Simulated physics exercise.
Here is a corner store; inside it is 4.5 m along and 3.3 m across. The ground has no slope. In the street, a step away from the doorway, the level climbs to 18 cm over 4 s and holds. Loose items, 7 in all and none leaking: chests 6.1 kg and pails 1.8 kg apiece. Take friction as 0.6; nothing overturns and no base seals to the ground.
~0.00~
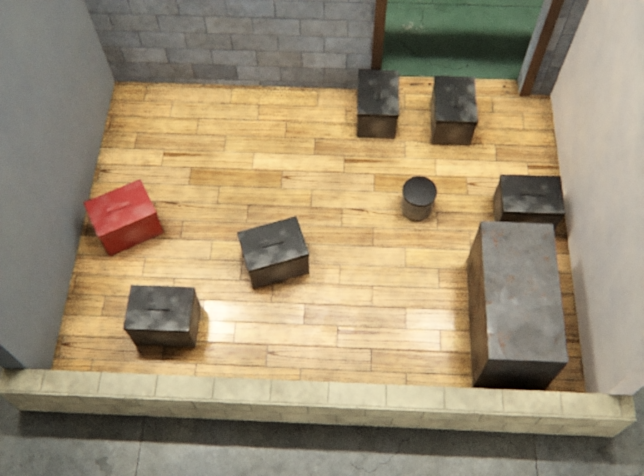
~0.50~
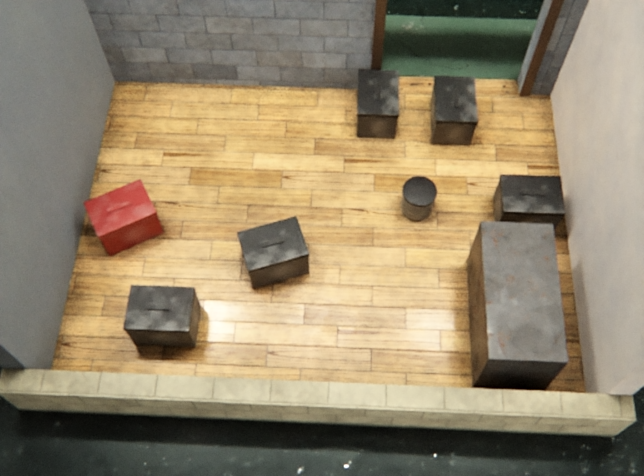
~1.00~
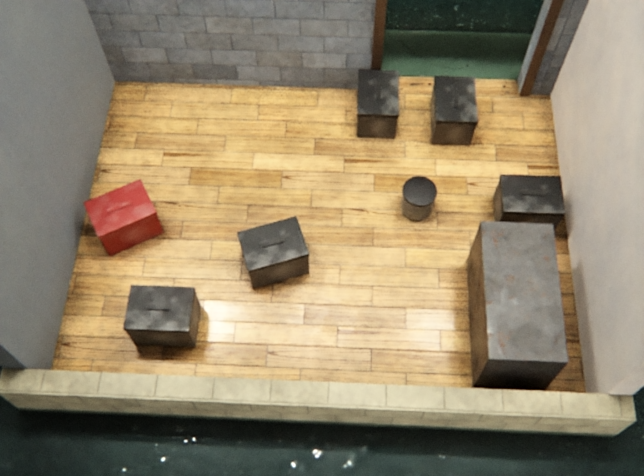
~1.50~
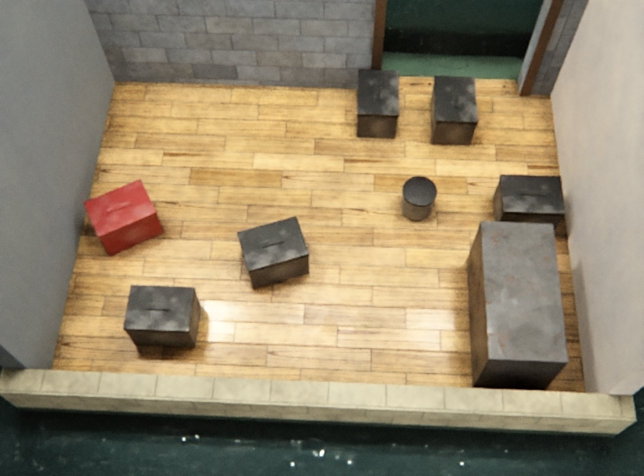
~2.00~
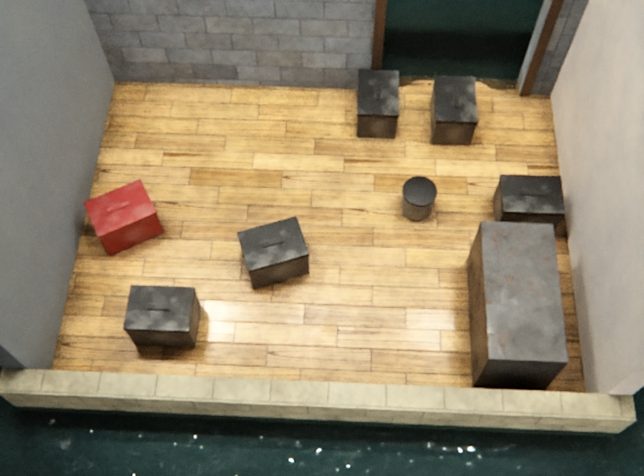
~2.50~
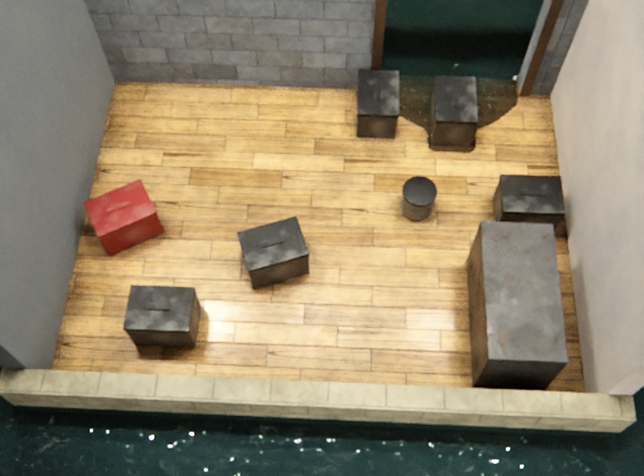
Dark water spreads over the grey ground outside a small wood-floored room with pale walls, seen from a high, fixed viewpoint. A red chest sits at the left, dark chests stand around the floor and near the doorway at the upper right, and a round pail and a large grey block occupy the right side. White flecks drift on the water outside, which darkens the doorway and then creeps in around the chests there, while every object stays still.
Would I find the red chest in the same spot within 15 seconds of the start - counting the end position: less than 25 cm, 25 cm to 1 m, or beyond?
The red chest travels far.
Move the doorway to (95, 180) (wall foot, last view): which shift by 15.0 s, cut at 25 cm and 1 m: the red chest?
Then the red chest travels far.
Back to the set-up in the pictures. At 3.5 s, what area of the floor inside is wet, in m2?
Some 2.0 m2.
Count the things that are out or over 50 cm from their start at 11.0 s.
5 of them.
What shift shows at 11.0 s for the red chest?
About 150 cm.
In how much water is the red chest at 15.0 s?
About 12 cm.
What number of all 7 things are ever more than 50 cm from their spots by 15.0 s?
I count 7.
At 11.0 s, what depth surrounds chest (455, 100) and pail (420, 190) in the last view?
Roughly 10 and 16 cm.
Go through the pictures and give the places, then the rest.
The red chest at (120, 207), on the bottom; water covers 0.0 m2; 0 of 7 have shifted, in the first frame.
The red chest at (120, 207) rests on the ground; water covers 0.0 m2; 0 of 7 have shifted, in the second frame.
The red chest at (120, 207) rests on the ground; 0.0 m2 under water; 0 of 7 have shifted, in the third frame.
The red chest at (120, 207) rests on the ground; water covers 0.0 m2; 0 of 7 have shifted, in the fourth frame.
The red chest at (120, 207) rests on the ground; 0.0 m2 under water; 0 of 7 have shifted, in the fifth frame.
The red chest at (120, 207) rests on the ground; water covers 0.3 m2; 0 of 7 have shifted, in the sixth frame.
After 3.5 s the red chest is near (120, 207), 0.0 m from its start, aground; 0 afloat.
After 6.8 s the red chest is near (120, 207), 0.0 m from its start, aground; 3 afloat.
After 11.0 s the red chest is near (196, 71), 1.6 m from its start, afloat; 6 afloat.
After 15.0 s the red chest is near (435, 182), 2.8 m from its start, afloat; 7 afloat.
